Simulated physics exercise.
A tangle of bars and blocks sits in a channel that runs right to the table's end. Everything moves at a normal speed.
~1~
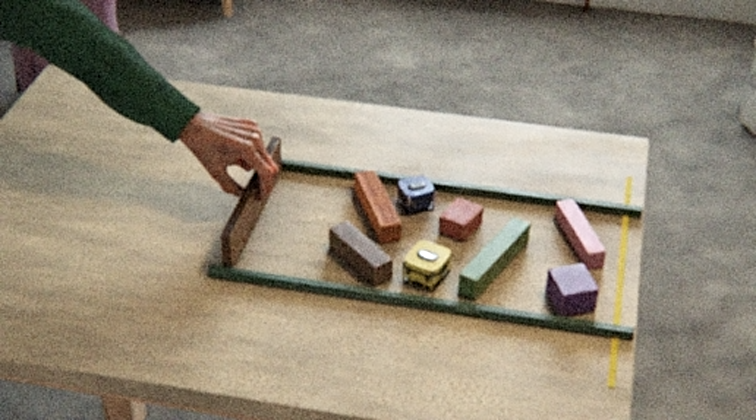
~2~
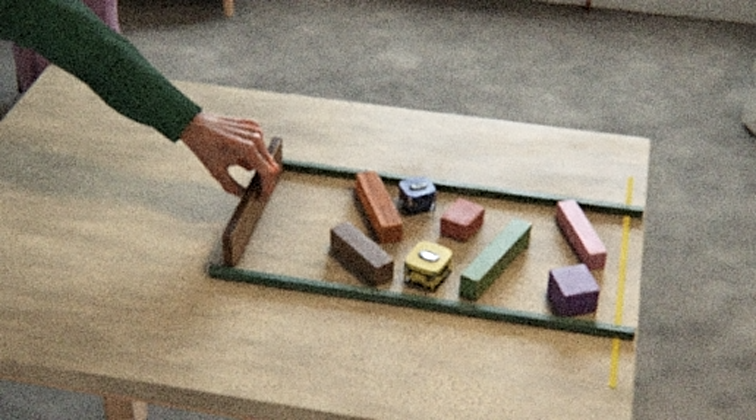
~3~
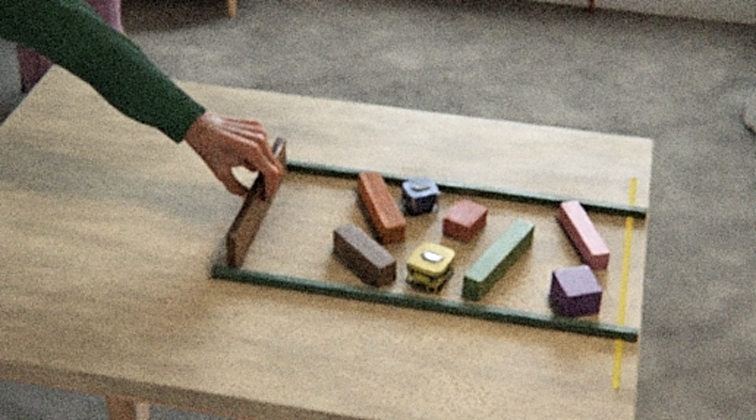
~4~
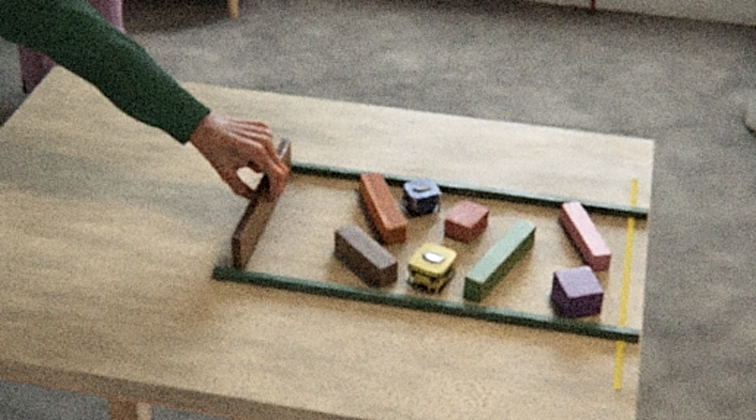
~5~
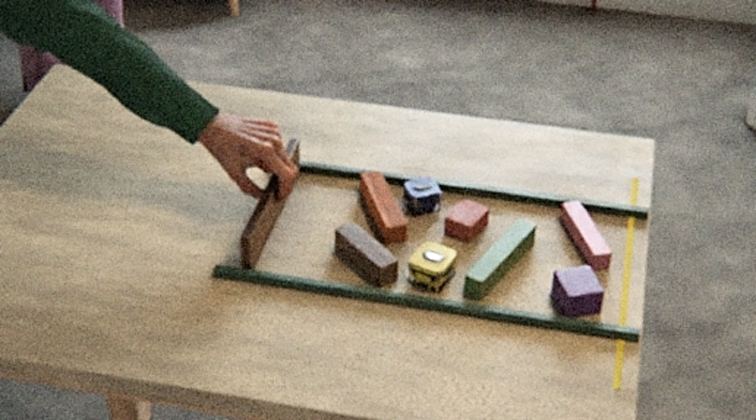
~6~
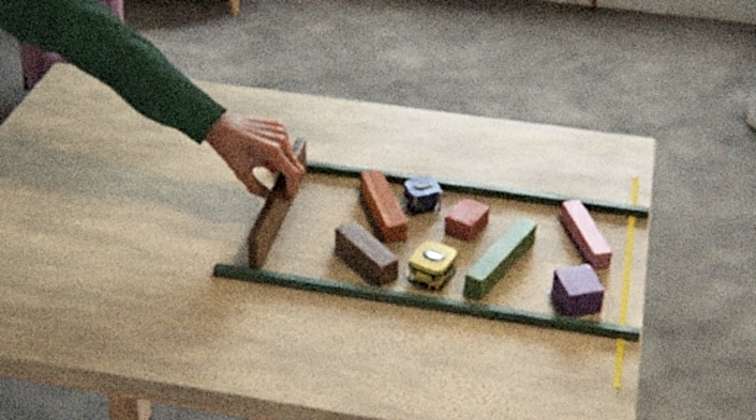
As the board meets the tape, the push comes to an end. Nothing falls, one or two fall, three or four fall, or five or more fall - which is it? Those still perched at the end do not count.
Five or more fall.
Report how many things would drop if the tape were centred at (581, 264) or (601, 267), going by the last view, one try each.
Try by try, 3 and 3.
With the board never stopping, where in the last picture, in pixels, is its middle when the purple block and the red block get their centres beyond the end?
Roughly at (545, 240) and roughly at (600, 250).
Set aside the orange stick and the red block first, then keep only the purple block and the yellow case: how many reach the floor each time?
The count is 4 in the first case and 4 in the second.
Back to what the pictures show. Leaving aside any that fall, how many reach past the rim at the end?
That comes to 2 of them.
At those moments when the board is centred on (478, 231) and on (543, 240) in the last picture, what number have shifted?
Well, it's 7 at the first one and 8 at the second.
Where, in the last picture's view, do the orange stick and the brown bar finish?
In the last picture, roughly (643, 242) and (639, 298).
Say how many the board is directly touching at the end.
Counting them up gives 2.
Soon after, none off yet; purple block at rest near (578, 291); pink bar at rest near (586, 234); green bar at rest near (501, 258).
After that, none off yet; purple block displaced about its own width near (613, 303); pink bar displaced a little near (609, 233); green bar displaced about its own width near (589, 276).
In the end, the number that fall off is five or more; gone, blue case, yellow case, red block, green bar, pink bar and purple block.
